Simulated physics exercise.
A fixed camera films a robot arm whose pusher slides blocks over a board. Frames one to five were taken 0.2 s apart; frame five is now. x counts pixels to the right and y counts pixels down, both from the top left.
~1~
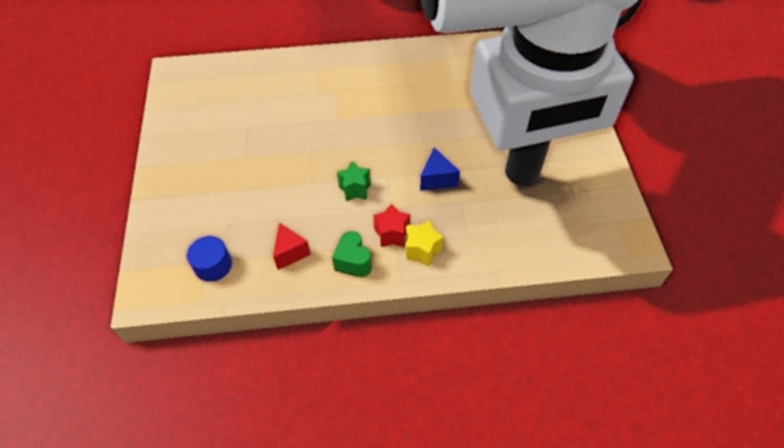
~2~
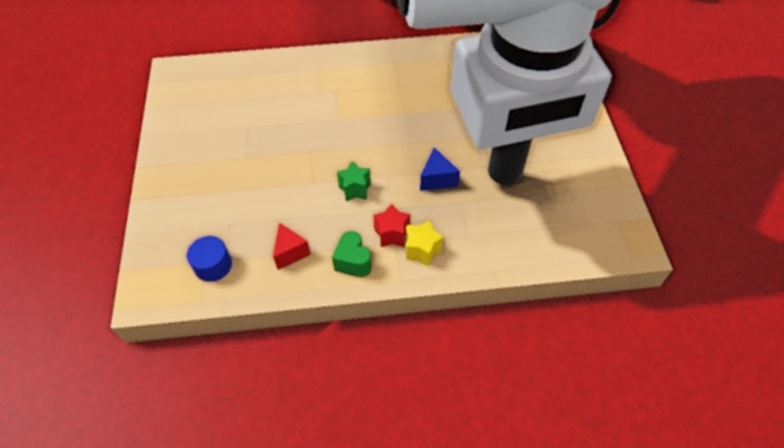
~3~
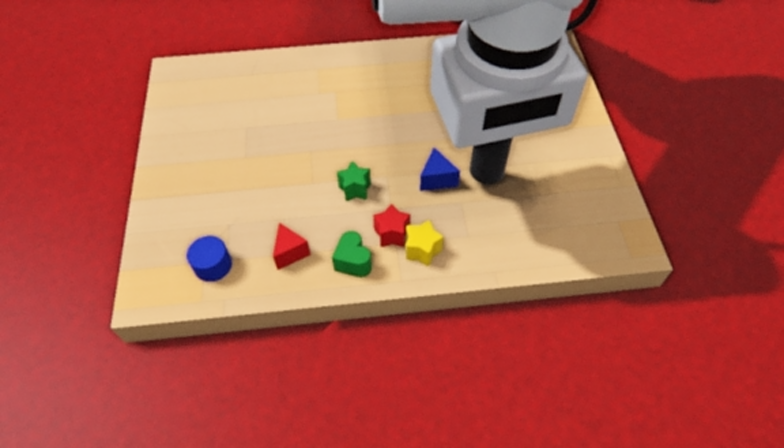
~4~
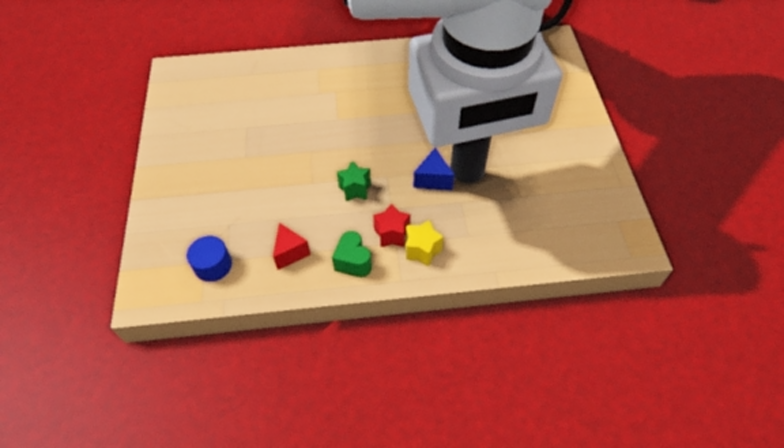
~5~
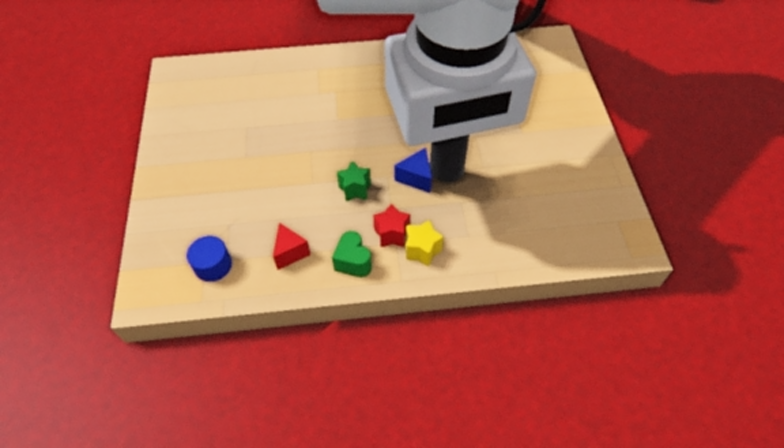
A robot arm slid its dark pusher left across a wooden board until it met the blue triangle, then nudged it a short way left toward the green star, while the other blocks stayed still.
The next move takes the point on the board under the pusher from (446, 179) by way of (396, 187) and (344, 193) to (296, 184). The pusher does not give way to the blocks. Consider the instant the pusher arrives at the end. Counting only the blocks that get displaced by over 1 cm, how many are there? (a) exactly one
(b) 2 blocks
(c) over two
Choice b: 2 blocks.
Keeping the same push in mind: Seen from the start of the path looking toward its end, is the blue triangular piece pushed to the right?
In short: Yes.
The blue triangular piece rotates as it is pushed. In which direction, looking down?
Overhead view: Clockwise.
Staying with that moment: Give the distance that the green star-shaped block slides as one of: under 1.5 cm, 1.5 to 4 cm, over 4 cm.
Its final spot will lie more than 4 cm from the current one.
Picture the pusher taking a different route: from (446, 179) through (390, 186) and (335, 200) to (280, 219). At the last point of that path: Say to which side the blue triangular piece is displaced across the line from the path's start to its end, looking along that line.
It will end up to the right.
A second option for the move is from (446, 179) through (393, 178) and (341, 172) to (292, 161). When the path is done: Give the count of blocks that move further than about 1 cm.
The answer is two blocks.
On the path given first. One third of the way, pusher (395, 177); green star-shaped block (343, 176), turned 35° anticlockwise; blue triangular piece (366, 163), turned 40° clockwise.
Two thirds of the way, pusher (343, 184); green star-shaped block (304, 177), turned 35° anticlockwise; blue triangular piece (327, 158), turned 55° clockwise.
At the end, pusher (293, 174); green star-shaped block (257, 175), turned 70° anticlockwise; red star-shaped block unmoved; blue triangular piece (307, 147), turned 115° clockwise.
